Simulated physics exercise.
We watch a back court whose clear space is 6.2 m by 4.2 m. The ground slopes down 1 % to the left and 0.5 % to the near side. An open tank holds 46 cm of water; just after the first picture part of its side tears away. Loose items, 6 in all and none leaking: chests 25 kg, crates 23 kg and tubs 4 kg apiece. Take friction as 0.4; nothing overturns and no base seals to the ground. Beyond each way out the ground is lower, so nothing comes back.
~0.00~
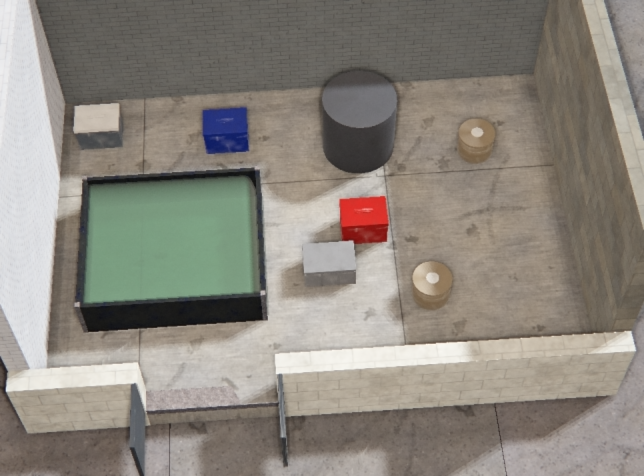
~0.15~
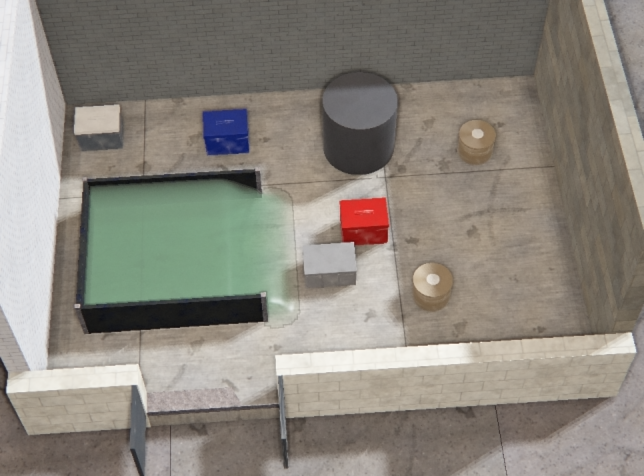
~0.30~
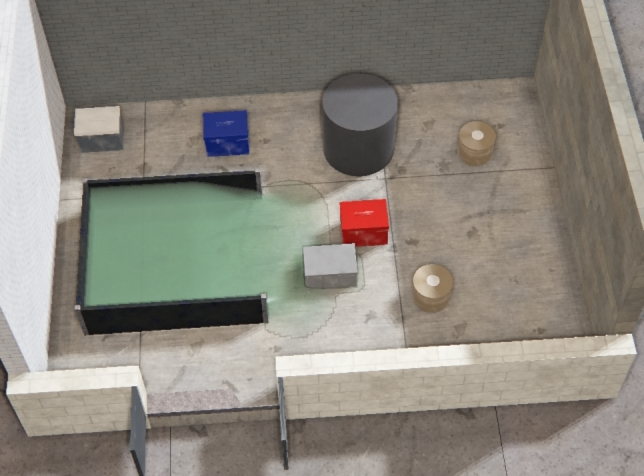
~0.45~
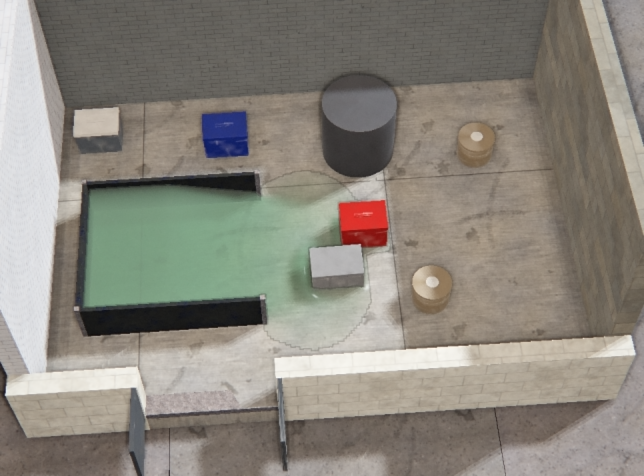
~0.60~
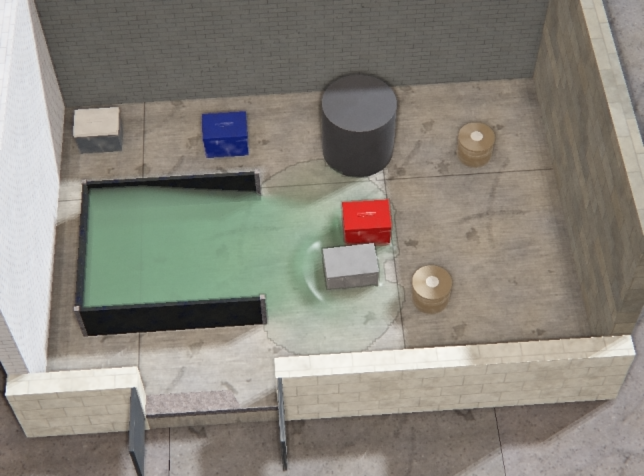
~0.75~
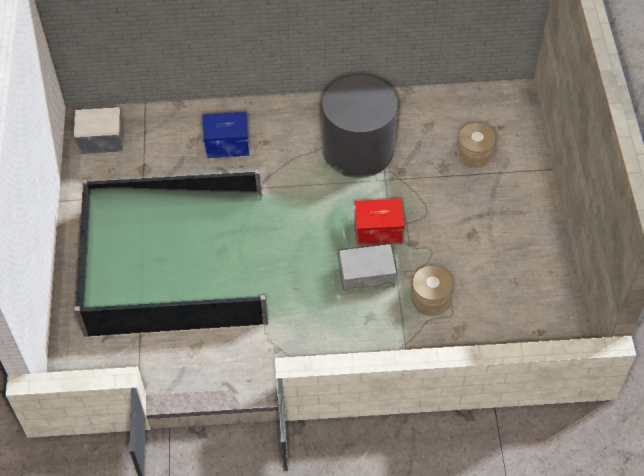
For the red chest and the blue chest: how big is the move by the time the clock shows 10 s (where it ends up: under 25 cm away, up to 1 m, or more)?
Red chest travels far, blue chest stays put.
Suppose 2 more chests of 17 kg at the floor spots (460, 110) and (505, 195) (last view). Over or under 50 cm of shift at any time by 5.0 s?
In turn: Past it, past it.
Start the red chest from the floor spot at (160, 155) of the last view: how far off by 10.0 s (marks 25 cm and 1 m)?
It barely shifts.
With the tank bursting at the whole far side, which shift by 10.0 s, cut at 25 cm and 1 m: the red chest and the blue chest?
In that case the red chest stays put, the blue chest gets carried off.
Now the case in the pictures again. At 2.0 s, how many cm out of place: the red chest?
Roughly 140 cm by then.
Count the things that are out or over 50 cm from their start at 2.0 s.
4 of them.
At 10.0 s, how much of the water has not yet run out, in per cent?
Some 96 per cent remains.
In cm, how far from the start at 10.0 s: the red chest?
Roughly 150 cm.
After 2.0 s the red chest is near (475, 199), 1.3 m from its start, aground; the blue chest is near (225, 125), 0.0 m from its start, aground; 0 of 6 are out; 0 afloat.
After 4.5 s the red chest is near (484, 158), 1.7 m from its start, afloat; the blue chest is near (225, 125), 0.0 m from its start, aground; 0 of 6 are out; 4 afloat.
After 7.0 s the red chest is near (422, 113), 1.7 m from its start, aground; the blue chest is near (224, 126), 0.0 m from its start, aground; 0 of 6 are out; 2 afloat.
After 10.0 s the red chest is near (418, 113), 1.7 m from its start, aground; the blue chest is near (224, 126), 0.0 m from its start, aground; 0 of 6 are out; 2 afloat.
